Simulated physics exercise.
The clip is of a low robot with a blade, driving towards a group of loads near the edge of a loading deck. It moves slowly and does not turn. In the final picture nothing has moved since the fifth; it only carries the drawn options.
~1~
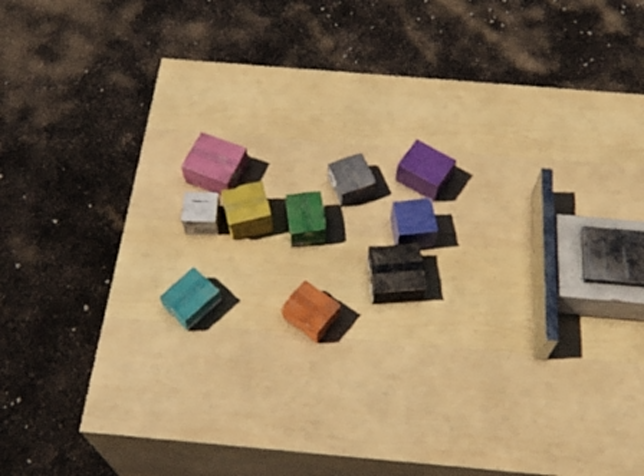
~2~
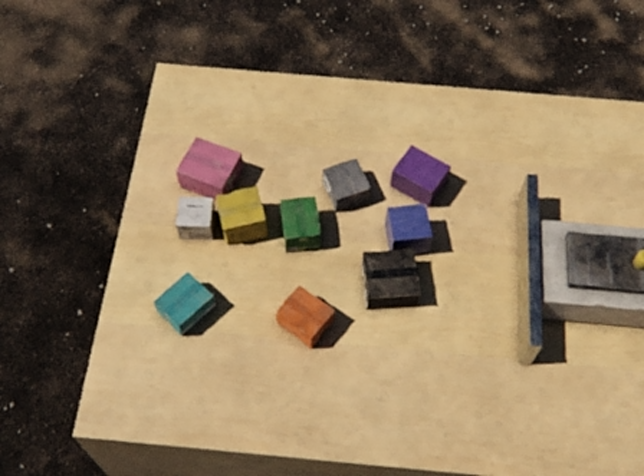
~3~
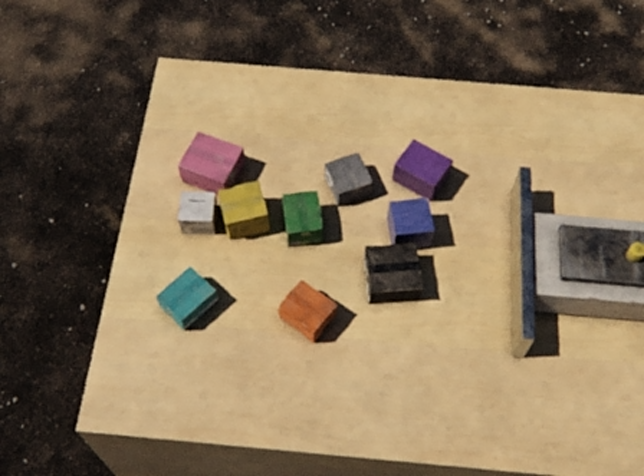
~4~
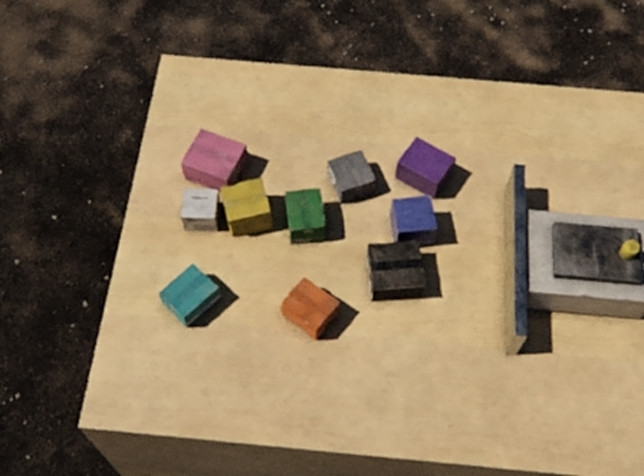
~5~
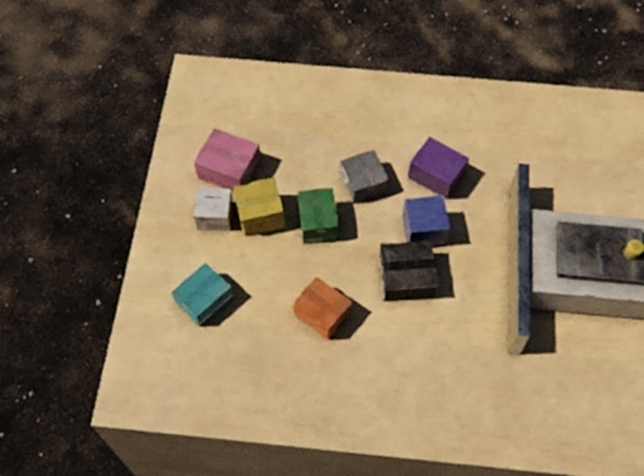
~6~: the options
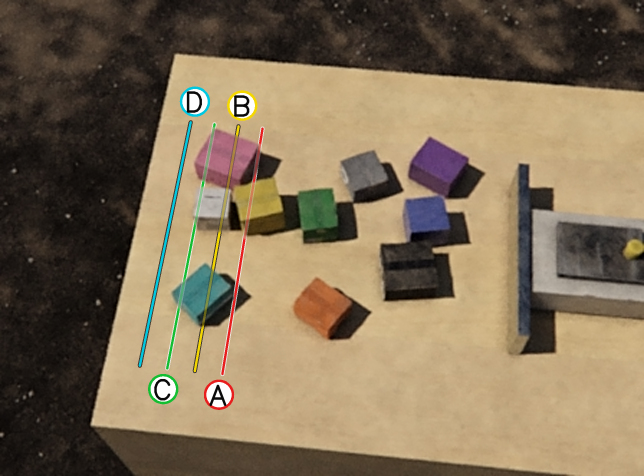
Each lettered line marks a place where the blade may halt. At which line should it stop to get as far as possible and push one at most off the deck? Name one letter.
A.
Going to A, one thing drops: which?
The white box goes over.
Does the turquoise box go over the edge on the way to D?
Yes.
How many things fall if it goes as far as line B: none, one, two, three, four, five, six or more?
By then, two.
On the marked copy, A at (244, 242); B at (218, 240); C at (193, 238); D at (167, 235).
Taking A. A third of the way, robot (491, 242); purple crate (405, 156); black box (386, 268).
Two thirds of the way, robot (390, 233); white box (186, 206); yellow box (225, 203).
When it is over, robot (313, 226); white box over the edge; yellow box (153, 197); one fallen.
As for the rest, B drops two; C drops four; D drops five.
